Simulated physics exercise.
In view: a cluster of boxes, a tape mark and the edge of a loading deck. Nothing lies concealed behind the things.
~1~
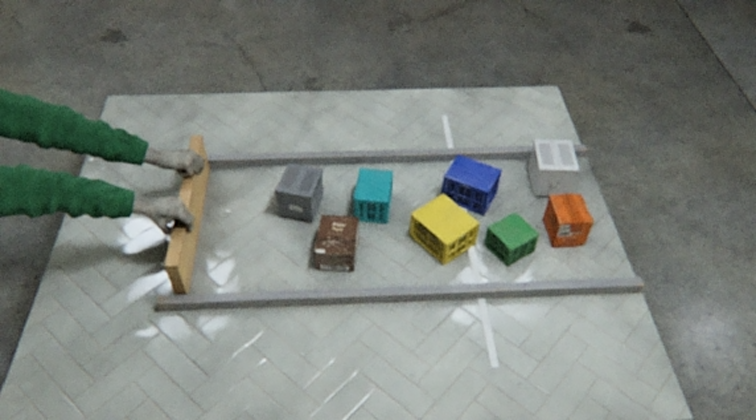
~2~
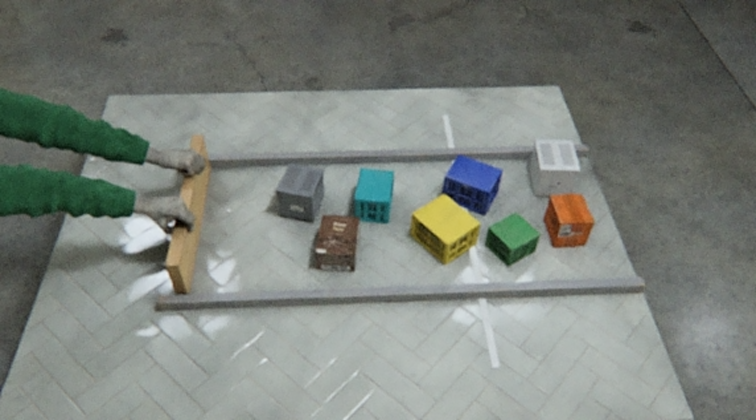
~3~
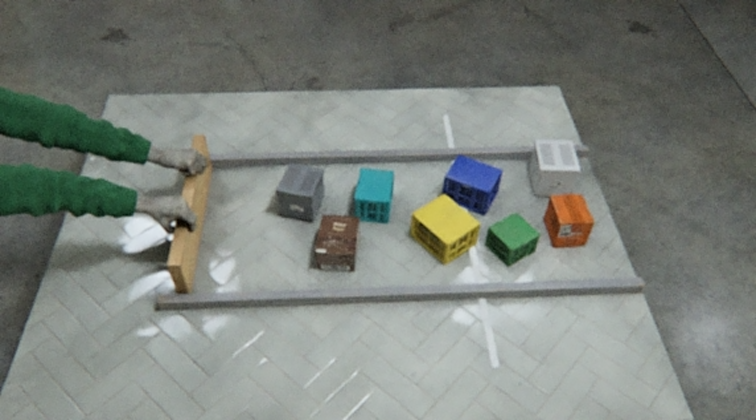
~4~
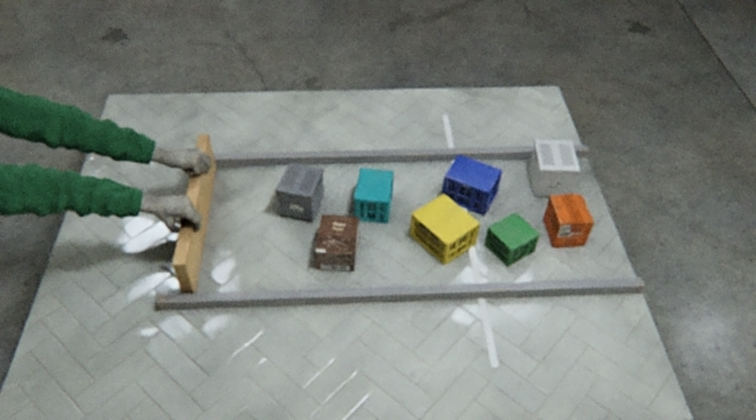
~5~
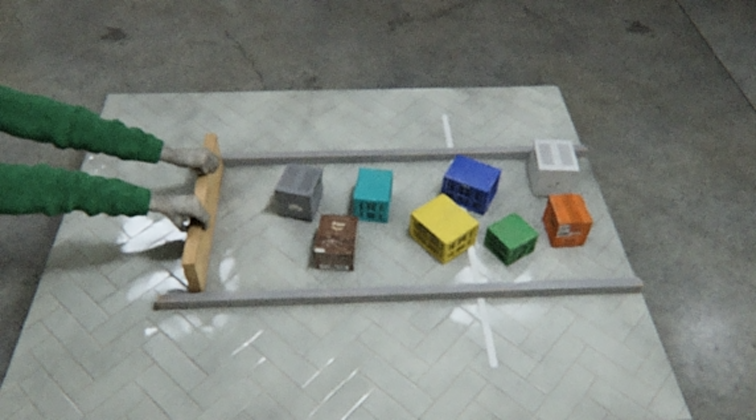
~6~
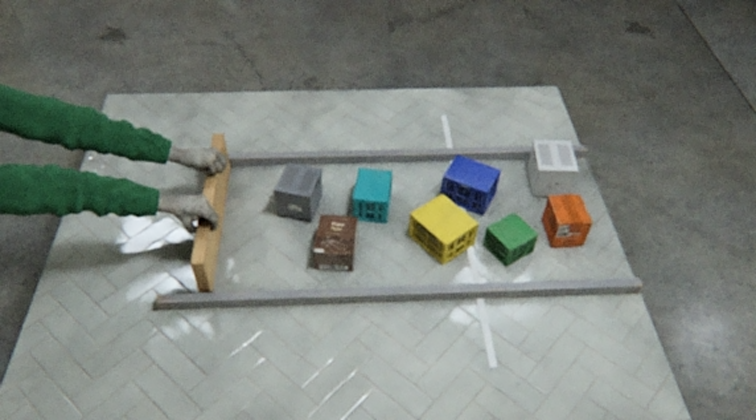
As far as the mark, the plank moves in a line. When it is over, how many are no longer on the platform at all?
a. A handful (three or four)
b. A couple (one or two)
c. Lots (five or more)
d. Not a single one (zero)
d.
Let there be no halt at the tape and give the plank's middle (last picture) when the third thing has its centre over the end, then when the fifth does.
At (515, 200) for the third, at (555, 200) for the fifth.
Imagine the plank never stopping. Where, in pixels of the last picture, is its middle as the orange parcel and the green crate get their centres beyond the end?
Roughly (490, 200); roughly (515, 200).
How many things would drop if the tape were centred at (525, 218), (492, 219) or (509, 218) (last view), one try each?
First 4, then 2, then 2.
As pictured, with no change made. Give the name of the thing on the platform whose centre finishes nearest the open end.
Answer: The white tote.
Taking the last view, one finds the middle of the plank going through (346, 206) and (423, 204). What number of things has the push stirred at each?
Tally at point one: 3; at point two: 7.
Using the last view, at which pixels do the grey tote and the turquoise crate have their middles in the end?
For the grey tote it's (481, 184), and for the turquoise crate it's (517, 191).
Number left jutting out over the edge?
I'd say 2 of them.
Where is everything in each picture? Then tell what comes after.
The first picture shows white tote (552, 169); orange parcel (567, 220); green crate (511, 239); plank (190, 212); tape (466, 220).
The second picture shows orange parcel (568, 221); plank (191, 211).
The third picture shows green crate (512, 239); blue crate (472, 185).
The fourth picture shows white tote (552, 169); yellow crate (444, 229).
The fifth picture shows orange parcel (567, 221); brown box (337, 242).
The sixth picture shows white tote (551, 169); orange parcel (566, 221); green crate (510, 239); plank (213, 210); tape (465, 220).
Soon after, none off yet; white tote at rest near (551, 169); orange parcel at rest near (566, 221); green crate at rest near (510, 239).
Then, none off yet; white tote moved a little near (556, 169); orange parcel at rest near (566, 221); green crate moved a little near (530, 240).
At rest, the number that fall off is zero.
